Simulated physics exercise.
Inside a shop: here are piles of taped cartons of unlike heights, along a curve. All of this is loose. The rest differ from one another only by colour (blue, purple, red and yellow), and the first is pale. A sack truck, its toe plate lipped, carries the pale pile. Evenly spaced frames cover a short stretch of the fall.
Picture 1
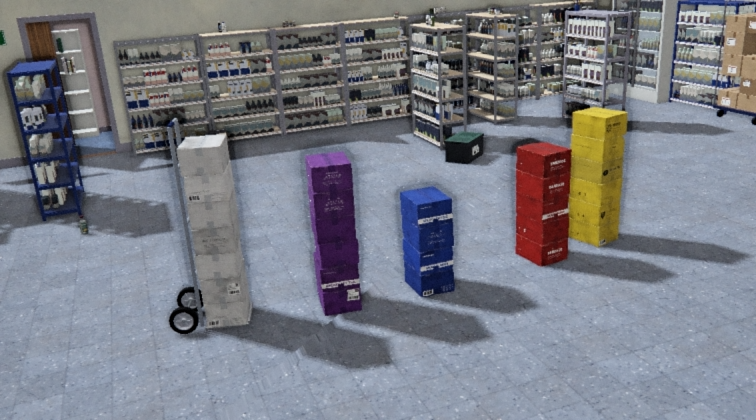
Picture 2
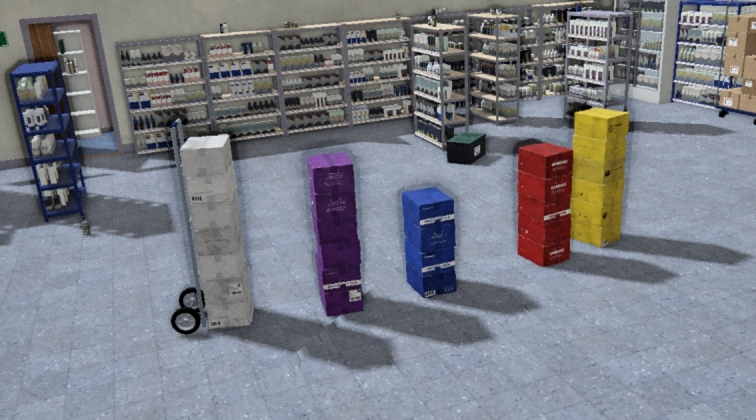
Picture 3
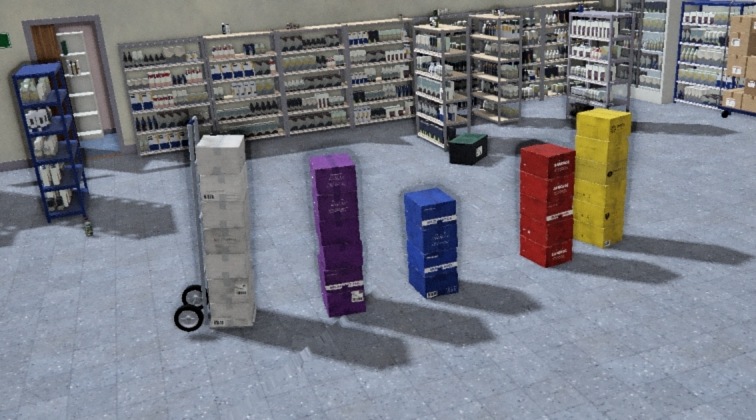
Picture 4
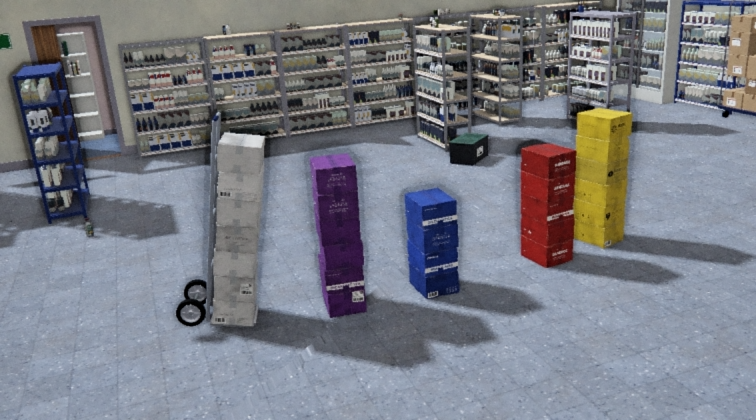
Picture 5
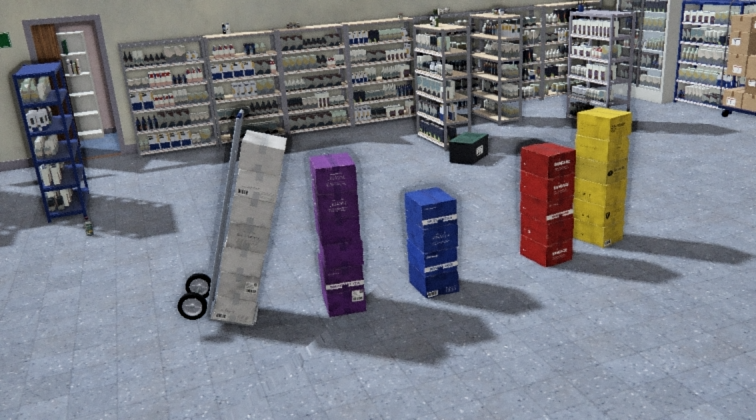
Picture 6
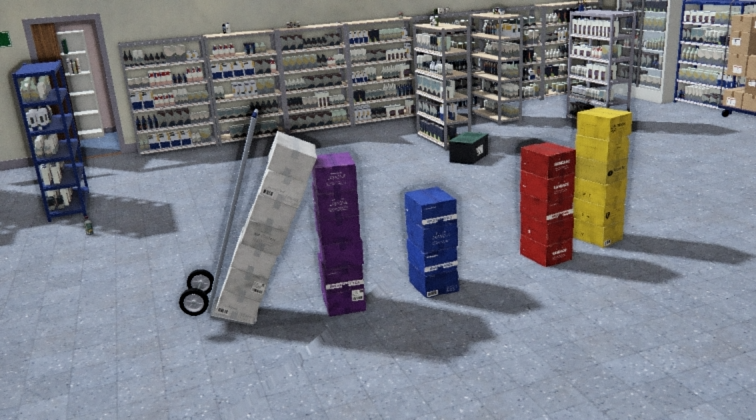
In a shop, five stacks of boxes stood in a curved row while the pale one on a hand truck leaned right, slowly then further, until its top was against the purple stack.
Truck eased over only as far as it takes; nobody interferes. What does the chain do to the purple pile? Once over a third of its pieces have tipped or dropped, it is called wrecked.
It knocks it over.
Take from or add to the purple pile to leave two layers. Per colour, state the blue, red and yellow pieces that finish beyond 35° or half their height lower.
You'd end up with blue at 0, red at 0 and yellow at 0.
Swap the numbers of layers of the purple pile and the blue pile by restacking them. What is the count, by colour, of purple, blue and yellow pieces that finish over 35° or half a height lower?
It works out to purple 2, then blue 0, then yellow 0.
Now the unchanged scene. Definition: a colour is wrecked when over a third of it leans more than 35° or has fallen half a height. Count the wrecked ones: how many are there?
2.
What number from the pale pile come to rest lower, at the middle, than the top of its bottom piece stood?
The number is 6.
Just after the last frame, 7 of the pale pile down; none of the 6 purple cartons down (0 of 21 in all colours); top purple carton tilted a little.
A moment on, 7 of the pale pile down; 6 of the 6 purple cartons down (6 of 21 in all colours); top purple carton tilted a little, about its own height lower; top blue carton tilted a little.
Further on, 7 of the pale pile down; 6 of the 6 purple cartons down (10 of 21 in all colours); top purple carton tilted barely, some three heights lower; top blue carton tilted steeply, some two heights lower.
When it is over, 7 of the pale pile down; 6 of the 6 purple cartons down (10 of 21 in all colours); top purple carton tilted well over, some three heights lower; top blue carton tilted well over, some two heights lower. In pixels of the last frame, middles, top purple carton near (537, 215), top blue carton near (521, 237).
